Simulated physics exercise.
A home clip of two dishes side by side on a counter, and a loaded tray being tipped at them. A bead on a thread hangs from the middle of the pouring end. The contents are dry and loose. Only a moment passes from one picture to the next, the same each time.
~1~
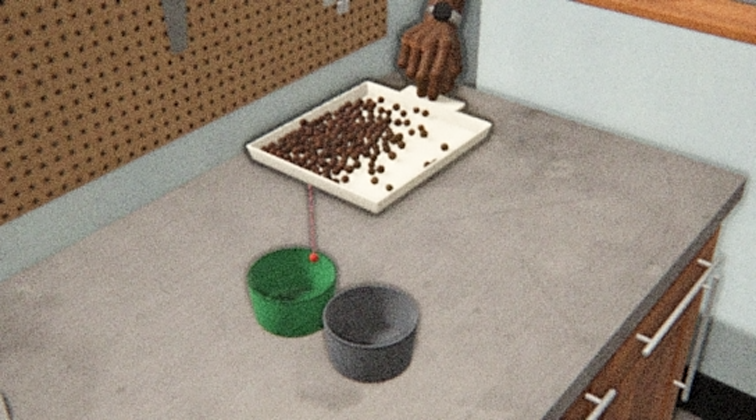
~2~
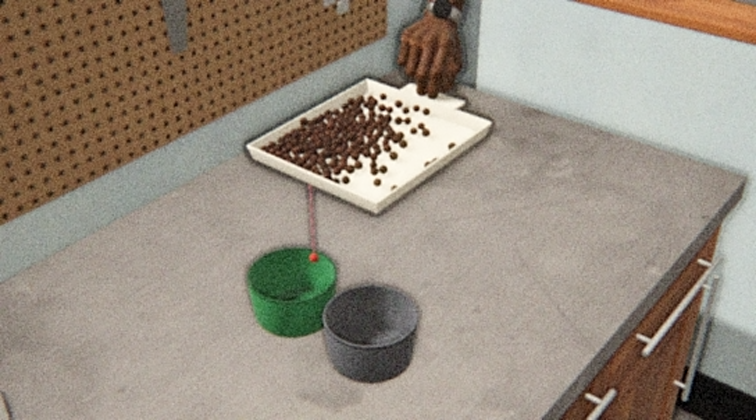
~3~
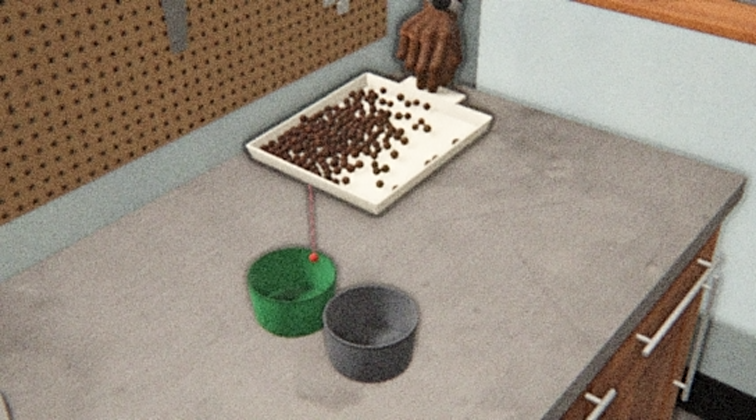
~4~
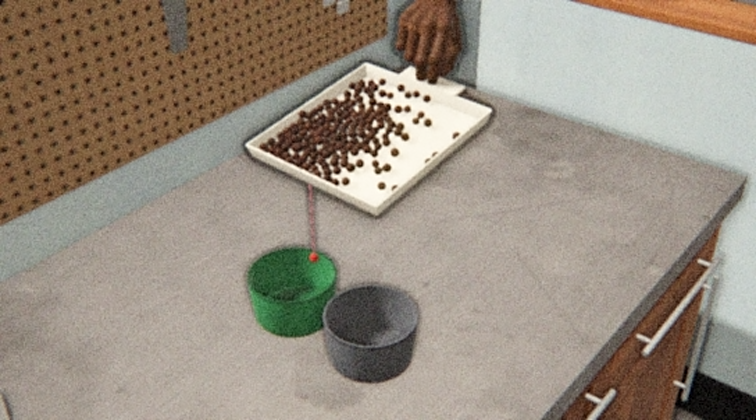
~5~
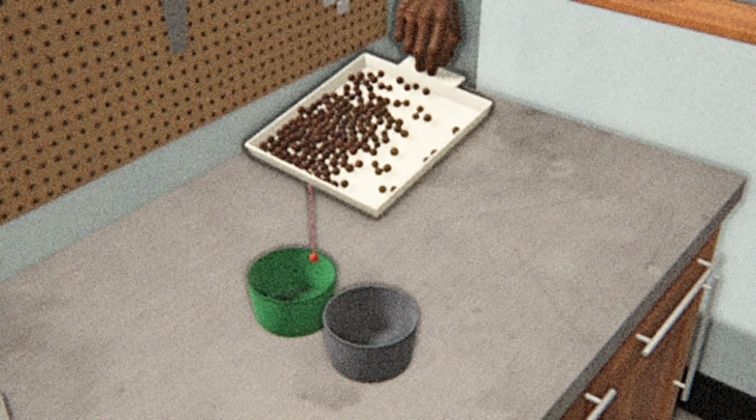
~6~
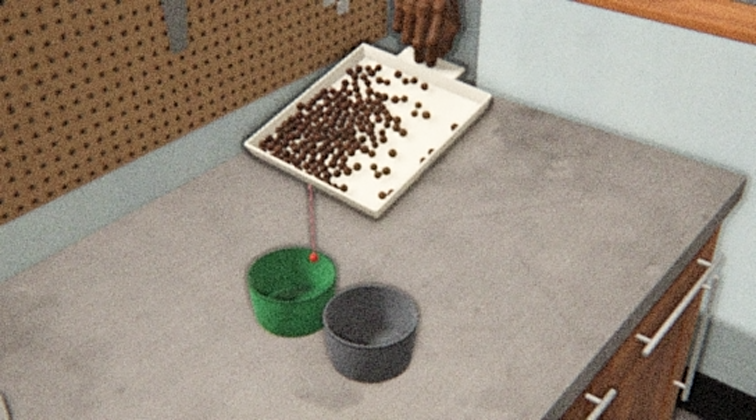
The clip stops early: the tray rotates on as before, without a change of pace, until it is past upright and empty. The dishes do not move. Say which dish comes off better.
The right one ends fuller.
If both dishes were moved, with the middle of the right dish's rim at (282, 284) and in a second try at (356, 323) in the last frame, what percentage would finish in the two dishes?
About 30 and 90 per cent.
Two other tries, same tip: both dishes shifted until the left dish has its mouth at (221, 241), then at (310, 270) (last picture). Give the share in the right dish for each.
About 30 and 50 per cent.
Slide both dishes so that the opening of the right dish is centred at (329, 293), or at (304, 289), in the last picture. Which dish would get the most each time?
In turn: The right one; the right one.
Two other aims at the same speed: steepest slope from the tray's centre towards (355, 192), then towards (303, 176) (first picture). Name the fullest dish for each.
One: The right-hand dish. Two: The left-hand dish.
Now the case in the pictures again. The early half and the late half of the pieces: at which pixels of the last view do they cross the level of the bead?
Early half (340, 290), late half (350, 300).
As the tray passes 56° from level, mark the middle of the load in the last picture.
At about (334, 173).
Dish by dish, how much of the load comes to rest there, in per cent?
The left dish has 30 per cent, the right dish has 60.
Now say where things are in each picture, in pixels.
In the first picture, corners of the pouring end (253, 146) and (376, 199), level; middle of the load (344, 139), chocolate balls; left dish (263, 312); right dish (341, 357); bead on its thread (314, 258).
In the second picture, corners of the pouring end (253, 145) and (376, 199), level; middle of the load (344, 138).
In the third picture, corners of the pouring end (252, 145) and (376, 201), tipped barely, lowest at the right corner; middle of the load (343, 135), about a tenth on the move.
In the fourth picture, corners of the pouring end (252, 144) and (376, 203), tipped a little, lowest at the right corner; middle of the load (343, 131), about a tenth on the move.
In the fifth picture, corners of the pouring end (251, 143) and (375, 204), tipped a little, lowest at the right corner; middle of the load (342, 127), roughly a quarter on the move.
In the sixth picture, corners of the pouring end (250, 143) and (375, 206), tipped a little, lowest at the right corner; middle of the load (341, 125), roughly half on the move; left dish (263, 312); right dish (341, 357).
Just after the last frame, tray tipped steeply; the larger part on the tray; about a tenth in the right dish; just a few in the left dish; about a tenth in the air.
A moment on, tray tipped right over; about a tenth on the tray; roughly half in the right dish; roughly a quarter in the left dish; about a tenth outside both; about a tenth in the air.
Further on, tray tipped past a quarter turn; roughly two thirds in the right dish; roughly a quarter in the left dish; about a tenth outside both.
When it is over, tray tipped past a quarter turn; roughly two thirds in the right dish; roughly a quarter in the left dish; about a tenth outside both.
